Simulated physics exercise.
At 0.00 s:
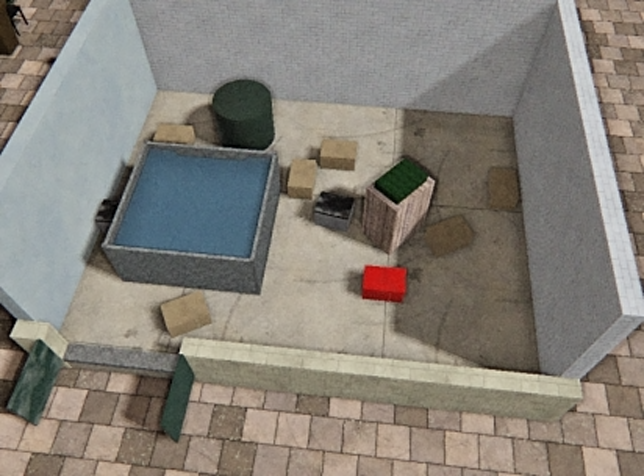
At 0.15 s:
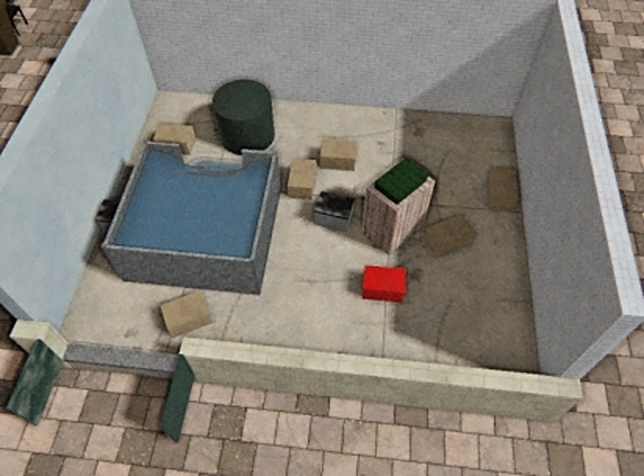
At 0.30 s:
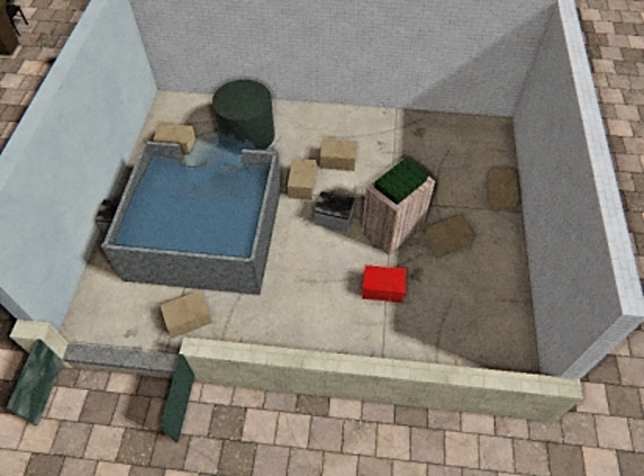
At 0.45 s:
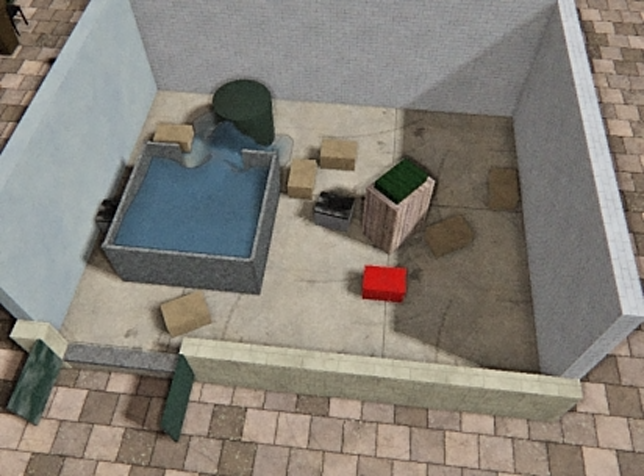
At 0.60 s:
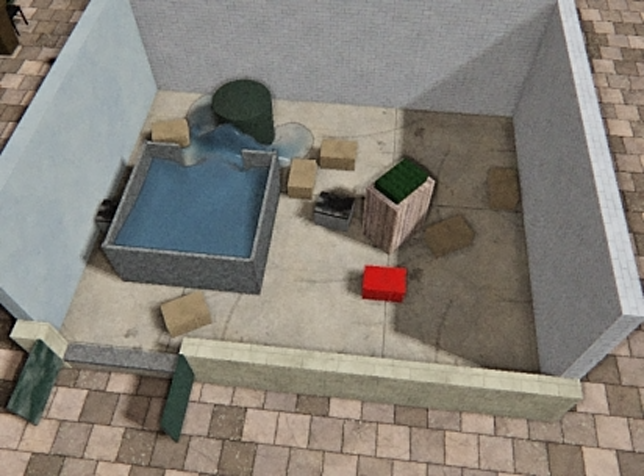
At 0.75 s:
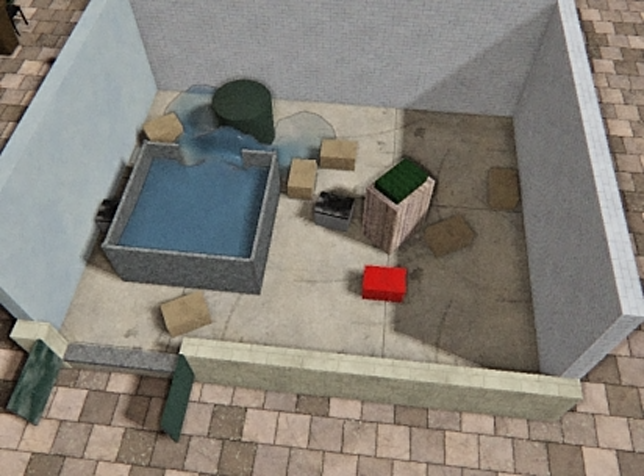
The clip opens on a walled court with a full, open tank among scattered boxes and a red crate. A gap breaks in the tank's far side, and water pours through, spreading around the dark green drum. One tan box near the far left corner shifts slightly, while the red crate stays still.
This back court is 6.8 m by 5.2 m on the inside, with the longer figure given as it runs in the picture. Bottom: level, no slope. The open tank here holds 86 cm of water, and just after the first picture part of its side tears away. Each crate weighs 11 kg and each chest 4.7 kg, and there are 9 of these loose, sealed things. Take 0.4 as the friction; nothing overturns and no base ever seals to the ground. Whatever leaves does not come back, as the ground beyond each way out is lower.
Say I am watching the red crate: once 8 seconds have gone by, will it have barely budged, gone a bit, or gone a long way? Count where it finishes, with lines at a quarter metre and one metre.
Chances are it edges a little way.
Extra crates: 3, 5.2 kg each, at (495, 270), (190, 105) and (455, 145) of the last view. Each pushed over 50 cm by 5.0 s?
Well, in that order it's higher, higher and higher.
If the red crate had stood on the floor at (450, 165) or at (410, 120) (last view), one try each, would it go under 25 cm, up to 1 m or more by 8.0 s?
In that order: It travels far; it travels far.
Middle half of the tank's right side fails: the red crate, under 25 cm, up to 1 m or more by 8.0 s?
So, for the red crate: It is carried a long way.
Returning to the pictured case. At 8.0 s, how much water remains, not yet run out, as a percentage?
Roughly 90 percent.
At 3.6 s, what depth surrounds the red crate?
The depth there is around 2 cm.
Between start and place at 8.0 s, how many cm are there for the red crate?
Around 60 cm from the start.
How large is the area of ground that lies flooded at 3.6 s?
I'd put it close to 27 m2.
After 1.6 s the red crate is near (385, 279), 0.0 m from its start, aground; 0 of 9 are out; 1 afloat.
After 3.6 s the red crate is near (385, 279), 0.0 m from its start, aground; 0 of 9 are out; 3 afloat.
After 5.6 s the red crate is near (385, 279), 0.0 m from its start, aground; 2 of 9 are out; 1 afloat.
After 8.0 s the red crate is near (342, 287), 0.6 m from its start, afloat; 2 of 9 are out; 4 afloat.
